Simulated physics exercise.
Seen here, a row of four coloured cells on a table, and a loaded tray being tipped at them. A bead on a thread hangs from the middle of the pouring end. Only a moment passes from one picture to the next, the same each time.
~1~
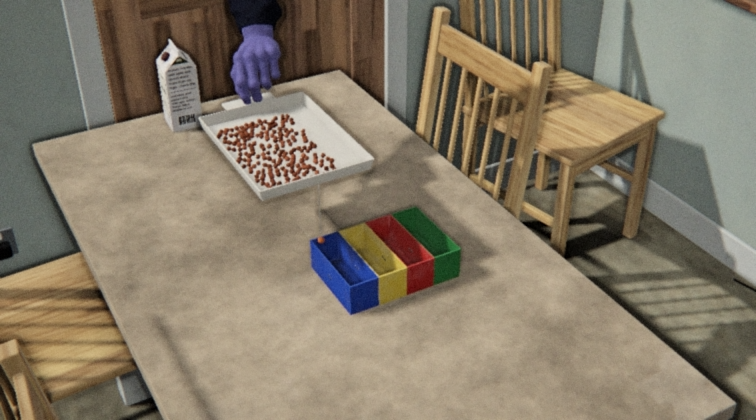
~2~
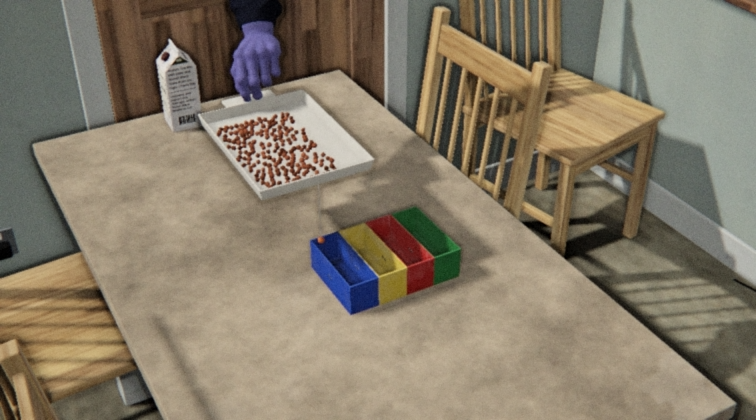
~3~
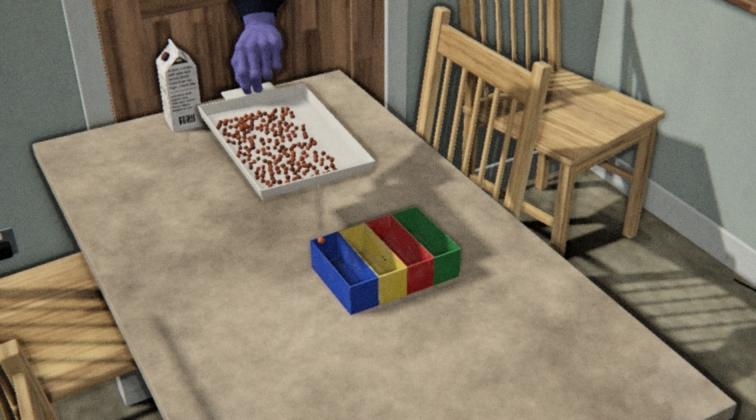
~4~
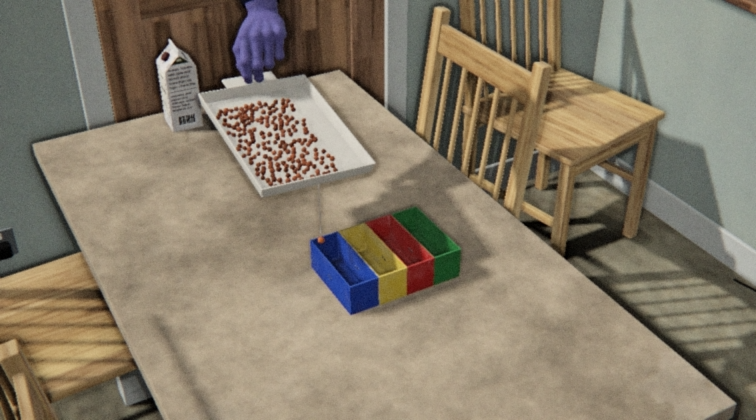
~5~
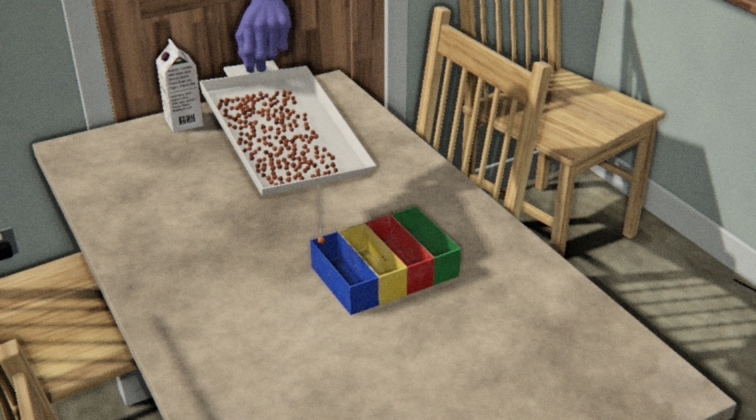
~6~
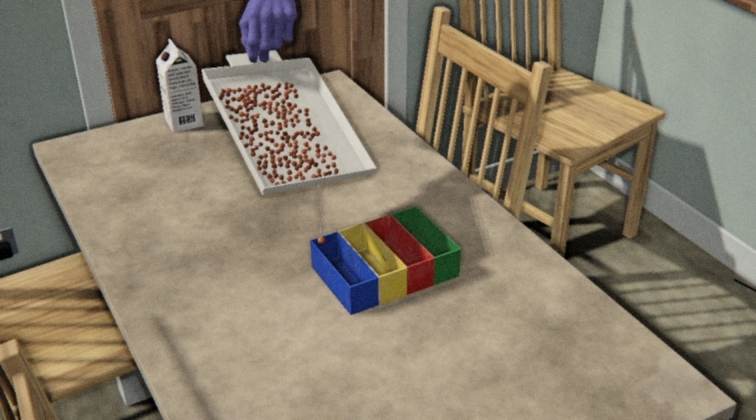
To begin with, a purple-gloved hand holds the far end of a level white tray of reddish-brown pellets, near a row of blue, yellow, red and green cells. The hand then slowly raises that end, tilting the tray slightly toward its near right corner, while the pellets stay bunched and the cells remain still.
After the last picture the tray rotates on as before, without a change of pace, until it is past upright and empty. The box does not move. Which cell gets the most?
Fullest: The yellow cell.
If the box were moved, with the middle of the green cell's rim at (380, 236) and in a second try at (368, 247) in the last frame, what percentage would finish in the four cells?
About 90 and 80 per cent.
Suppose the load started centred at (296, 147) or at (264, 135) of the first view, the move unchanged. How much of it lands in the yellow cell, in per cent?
The first gives 50 %, the second 50 %.
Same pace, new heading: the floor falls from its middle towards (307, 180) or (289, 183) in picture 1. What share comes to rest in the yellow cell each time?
About 10 and 0 per cent.
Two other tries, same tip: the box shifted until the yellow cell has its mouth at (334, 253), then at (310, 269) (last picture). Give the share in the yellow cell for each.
About 20 and 10 per cent.
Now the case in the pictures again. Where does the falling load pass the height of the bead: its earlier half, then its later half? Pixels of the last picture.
At about (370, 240), then at (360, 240).
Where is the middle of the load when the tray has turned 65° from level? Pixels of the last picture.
Roughly at (332, 160).
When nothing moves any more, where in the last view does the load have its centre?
Near (370, 276).
Shortly afterwards, tray tipped steeply; all but a few on the tray; only a few falling or outside the box.
Next, tray tipped past a quarter turn; the bulk on the tray; a little in the yellow cell; a little in the red cell; only a few in the blue cell; only a few in the green cell; only a few falling or outside the box.
Some moments later, tray tipped past a quarter turn; near half in the yellow cell; near a quarter in the blue cell; near a quarter in the red cell; only a few in the green cell; a little falling or outside the box.
In the end, tray tipped past a quarter turn; near half in the yellow cell; near a quarter in the blue cell; near a quarter in the red cell; only a few in the green cell; a little outside the box.
